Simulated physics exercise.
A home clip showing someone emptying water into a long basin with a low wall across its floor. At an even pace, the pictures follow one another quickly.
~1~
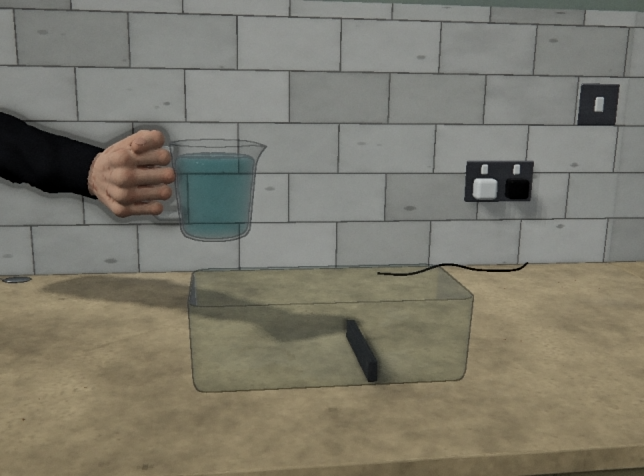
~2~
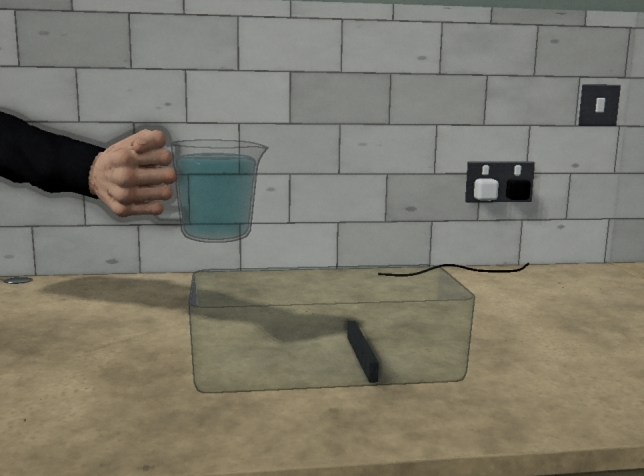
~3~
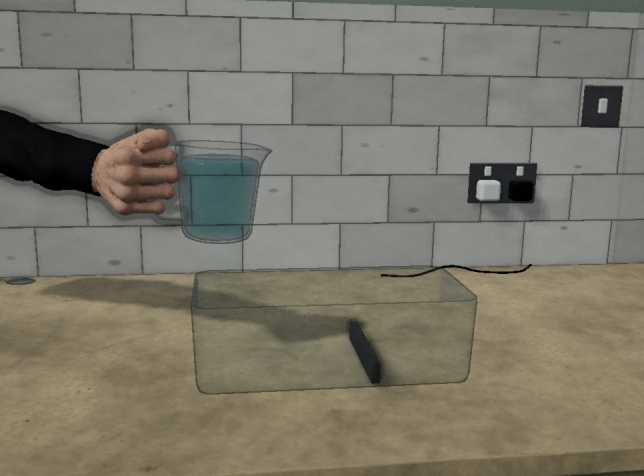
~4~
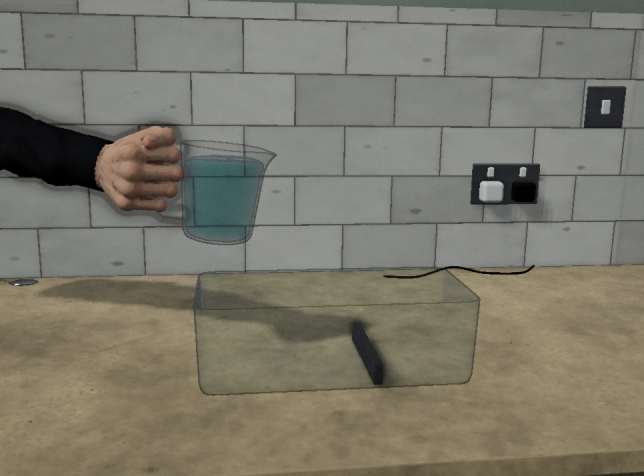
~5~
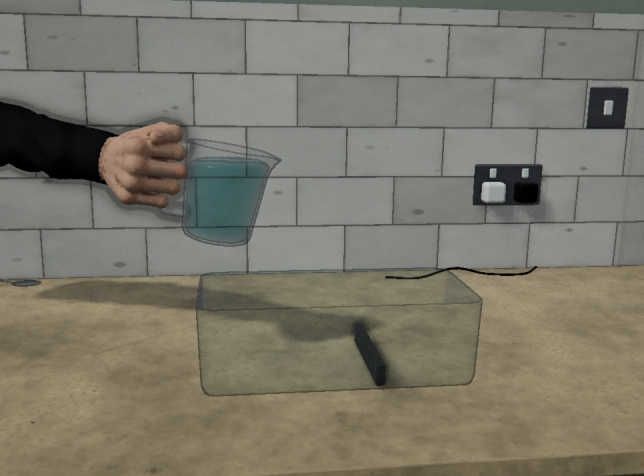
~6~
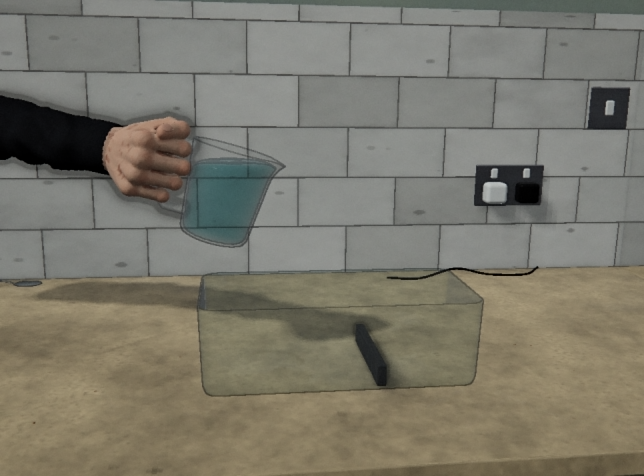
The clip shows a hand in a dark sleeve holding a clear jug of blue liquid above a long transparent basin with a low dark wall across its floor, then gradually tilting the jug slightly to the right.
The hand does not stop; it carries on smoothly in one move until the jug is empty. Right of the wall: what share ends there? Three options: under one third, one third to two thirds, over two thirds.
Answer: Under one third.
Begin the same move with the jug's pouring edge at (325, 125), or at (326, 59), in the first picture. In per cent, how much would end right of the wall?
Start one gives close to 75 percent, start two close to 80 percent.
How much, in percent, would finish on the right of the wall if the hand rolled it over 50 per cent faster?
Somewhere near 15 percent.
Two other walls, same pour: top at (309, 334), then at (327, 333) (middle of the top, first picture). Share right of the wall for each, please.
Try one about 75 %, try two about 35 %.
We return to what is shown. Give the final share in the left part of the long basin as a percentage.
Roughly 85 %.
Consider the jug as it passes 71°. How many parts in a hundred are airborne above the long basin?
Airborne fraction: Approx. 20 %.
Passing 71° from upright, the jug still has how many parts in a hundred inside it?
75 in a hundred.
A moment on, the jug is tipped part way and 73 per cent is still to pour, 9 is left of the wall and 0 right of it.
Next, the jug is tipped right over and 20 per cent is still to pour, 59 is left of the wall and 4 right of it.
Then the jug is tipped right over and 1 per cent is still to pour, 83 is left of the wall and 11 right of it.
Later the jug is tipped right over and 0 per cent is still to pour, 84 is left of the wall and 13 right of it.
In the end 84 per cent lies left of the wall, 13 right of it and 3 outside.
